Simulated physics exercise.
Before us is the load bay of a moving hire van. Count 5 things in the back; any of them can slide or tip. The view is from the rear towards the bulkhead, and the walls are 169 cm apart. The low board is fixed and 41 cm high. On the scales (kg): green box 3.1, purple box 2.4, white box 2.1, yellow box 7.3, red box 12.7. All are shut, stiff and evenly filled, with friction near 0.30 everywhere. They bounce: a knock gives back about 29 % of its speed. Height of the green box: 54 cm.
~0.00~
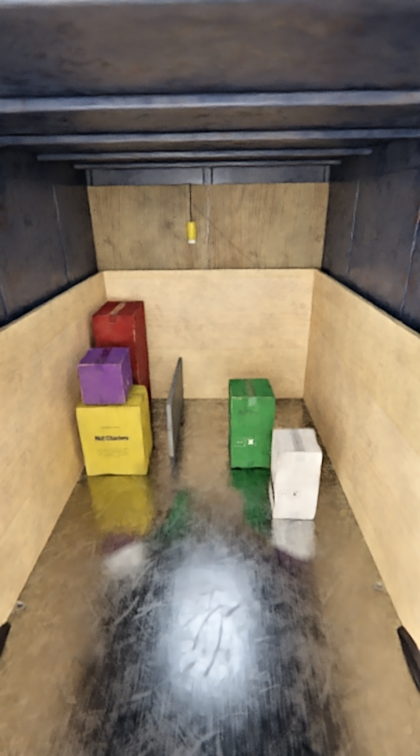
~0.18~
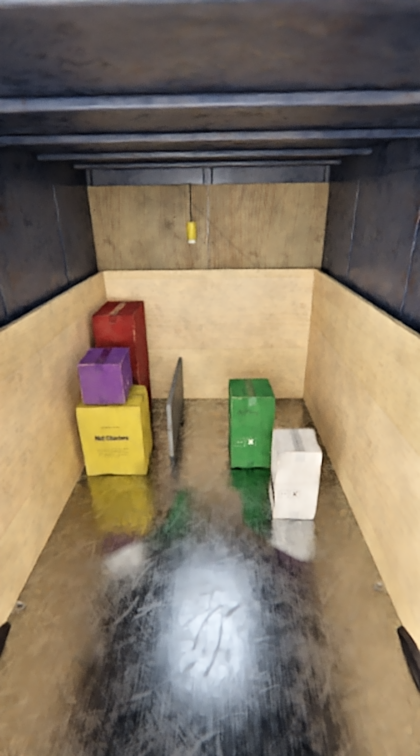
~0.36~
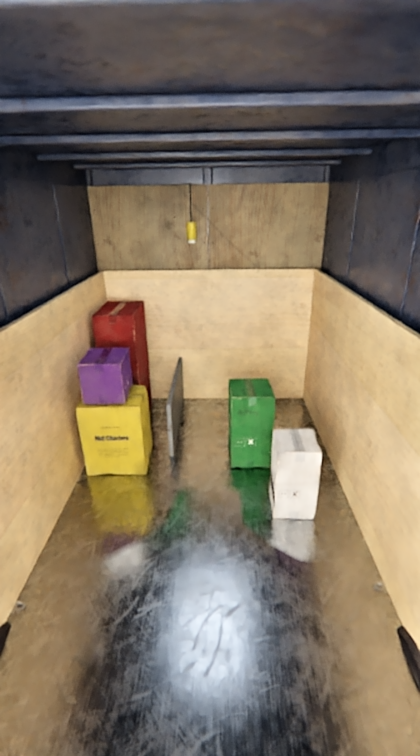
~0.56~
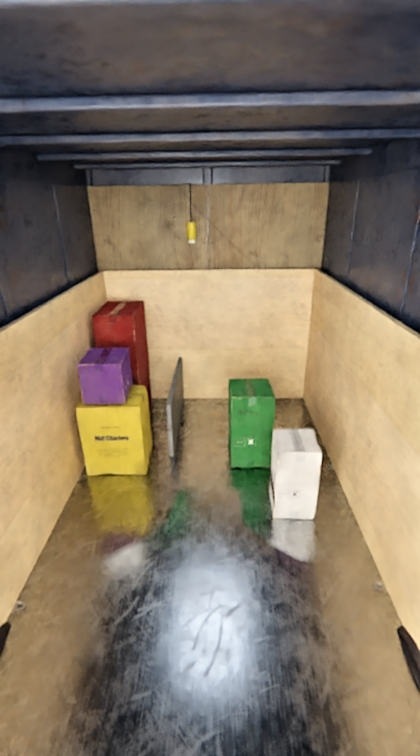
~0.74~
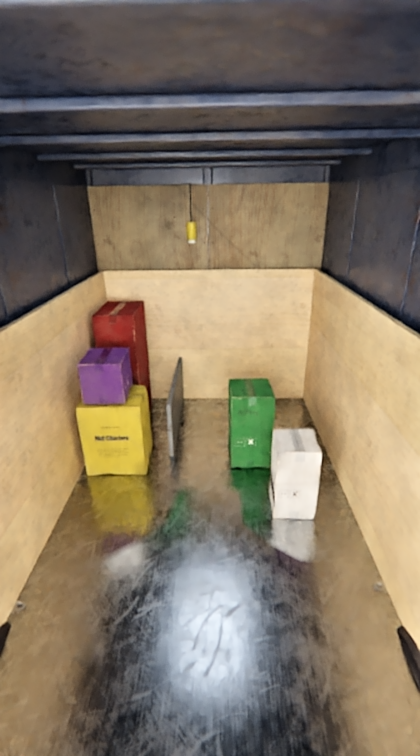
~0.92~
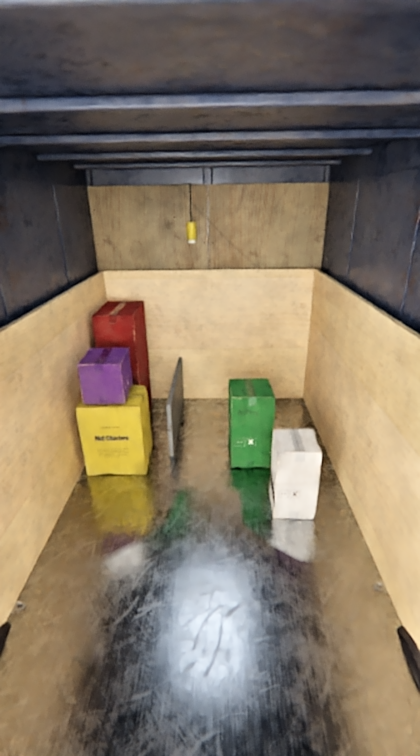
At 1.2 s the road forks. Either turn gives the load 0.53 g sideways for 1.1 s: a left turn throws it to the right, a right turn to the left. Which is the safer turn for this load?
The load fares better going right.
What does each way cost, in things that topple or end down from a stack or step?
Turning left 1, turning right 0.
Turning left. At 1.62 s, push 0.53 g right; green box moved 6 cm near (259, 423); purple box moved 6 cm near (116, 375); red box moved 6 cm.
After 2.02 s, push 0.53 g right; purple box 8° off upright near (182, 376); green box moved 43 cm near (313, 422); red box moved 24 cm.
After 2.32 s, smooth; purple box now down from a stack or step; green box moved 42 cm near (312, 422); red box moved 24 cm.
In the end (3.1 s), down from a stack or step, purple box; not toppled but over 15 cm from the start, green box, white box and red box; yellow box under 15 cm from the start. At the end, from the last picture's camera, green box near (304, 423), purple box near (233, 450).
Turning right instead, nothing is lost, 0 of 5 in all.
